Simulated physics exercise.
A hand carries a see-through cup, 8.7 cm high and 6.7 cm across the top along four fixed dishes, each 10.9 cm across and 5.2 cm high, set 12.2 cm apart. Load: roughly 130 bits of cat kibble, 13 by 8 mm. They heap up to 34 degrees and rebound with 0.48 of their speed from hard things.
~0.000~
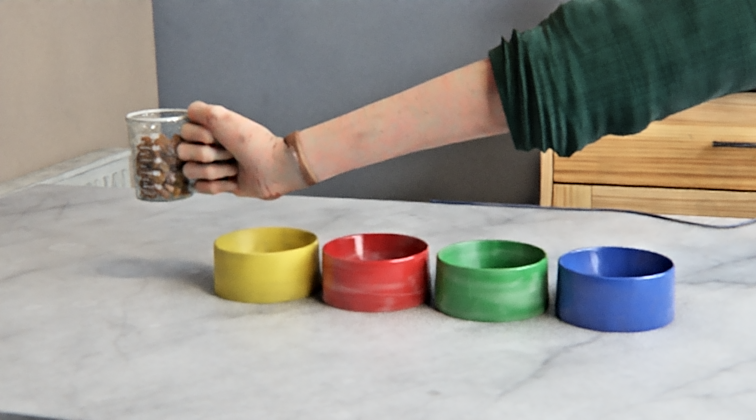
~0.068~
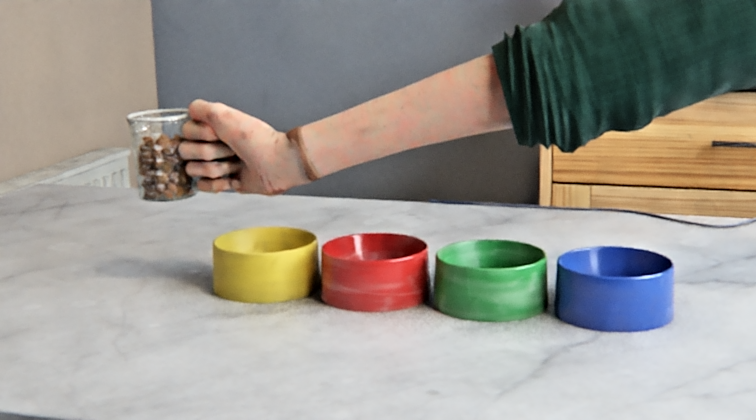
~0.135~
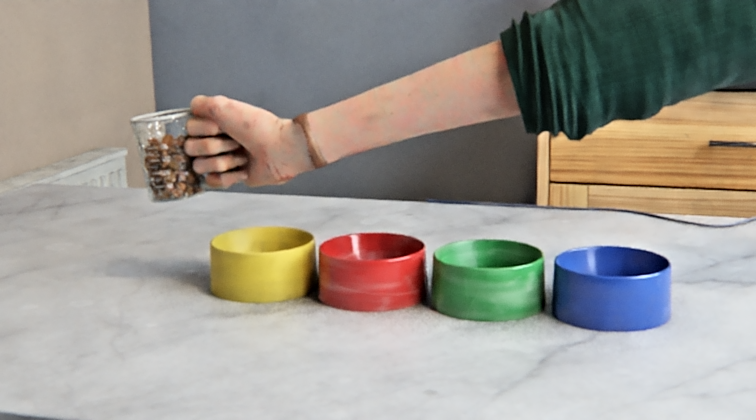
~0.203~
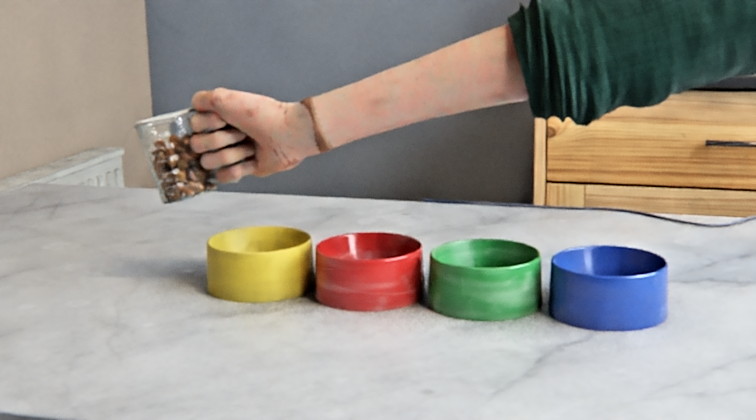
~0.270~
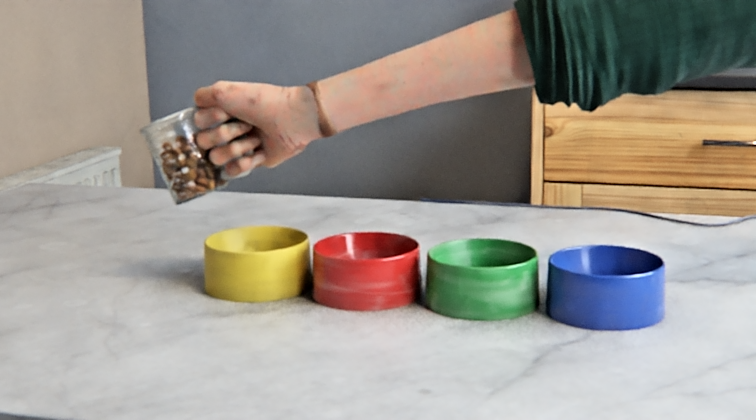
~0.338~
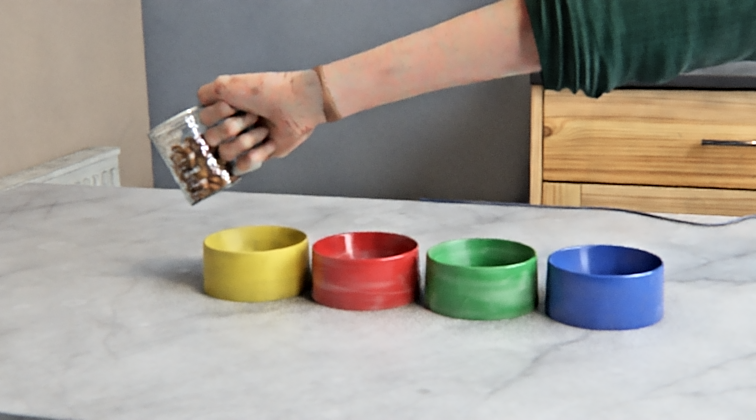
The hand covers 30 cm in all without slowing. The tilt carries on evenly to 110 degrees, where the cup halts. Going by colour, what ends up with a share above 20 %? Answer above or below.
Red dish: Above; blue dish: Below; green dish: Below; yellow dish: Below; on the counter: Below.
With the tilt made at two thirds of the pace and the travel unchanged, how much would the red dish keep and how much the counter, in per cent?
Red 100, counter 0.
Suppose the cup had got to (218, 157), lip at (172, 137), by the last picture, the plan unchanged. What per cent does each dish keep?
Red 90, blue 0, green 0, yellow 0.
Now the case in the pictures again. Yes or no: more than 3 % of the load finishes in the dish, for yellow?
Yellow yes.
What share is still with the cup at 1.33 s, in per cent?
Roughly 70 per cent.
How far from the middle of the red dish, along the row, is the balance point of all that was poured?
Some 2 cm to the left.
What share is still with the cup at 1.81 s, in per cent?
Some 30 per cent of the load.
After 0.93 s, tilt 87 degrees; cup holds 100 %.
Then, at 1.33 s, tilt 110 degrees; cup holds 70 %, red 10 %, yellow 10 %.
After 1.81 s, tilt 110 degrees; cup holds 30 %, red 50 %, yellow 10 %.
In the end, at 3.9 s, red 75 %, blue 0 %, green 0 %, yellow 10 %, counter 10 %, cup 10 %.
